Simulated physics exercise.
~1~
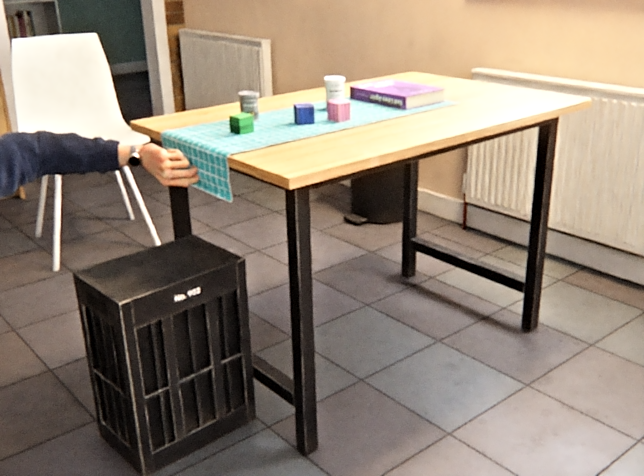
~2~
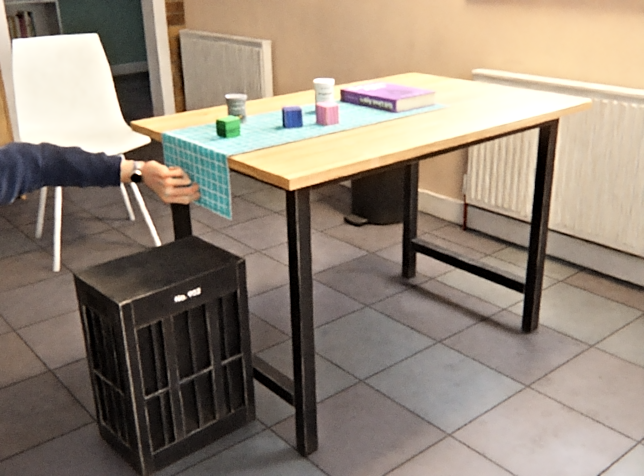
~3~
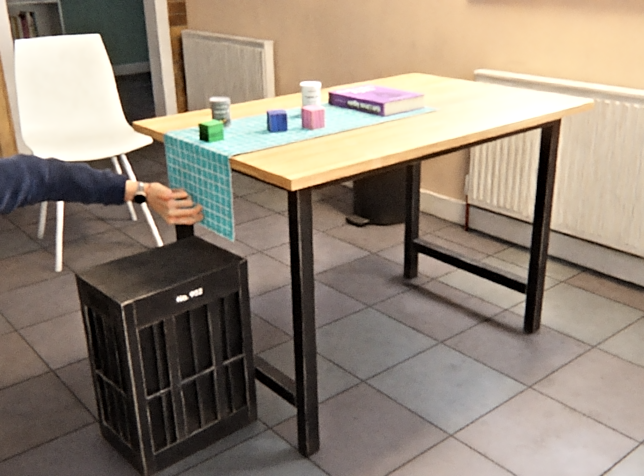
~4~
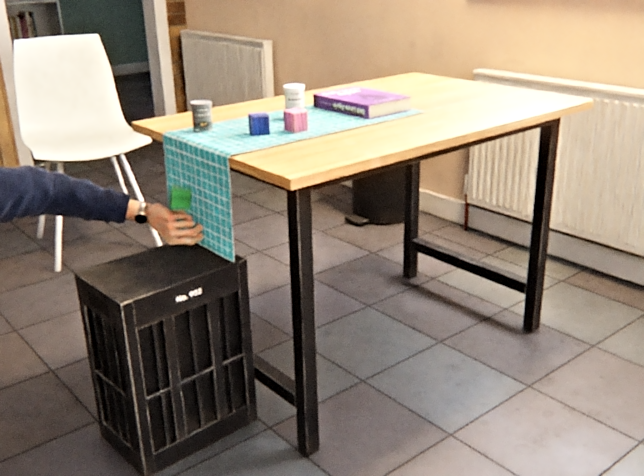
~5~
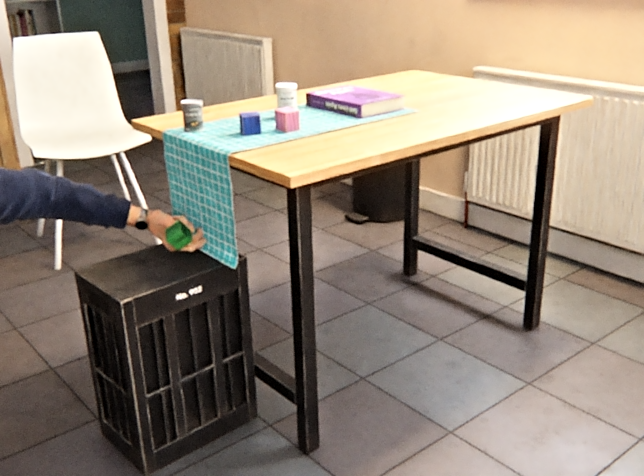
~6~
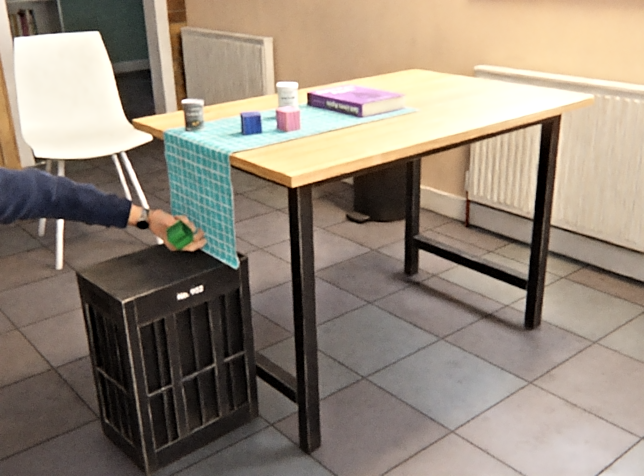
A hand slowly pulls the turquoise runner down toward the crate, and the green cube falls off.
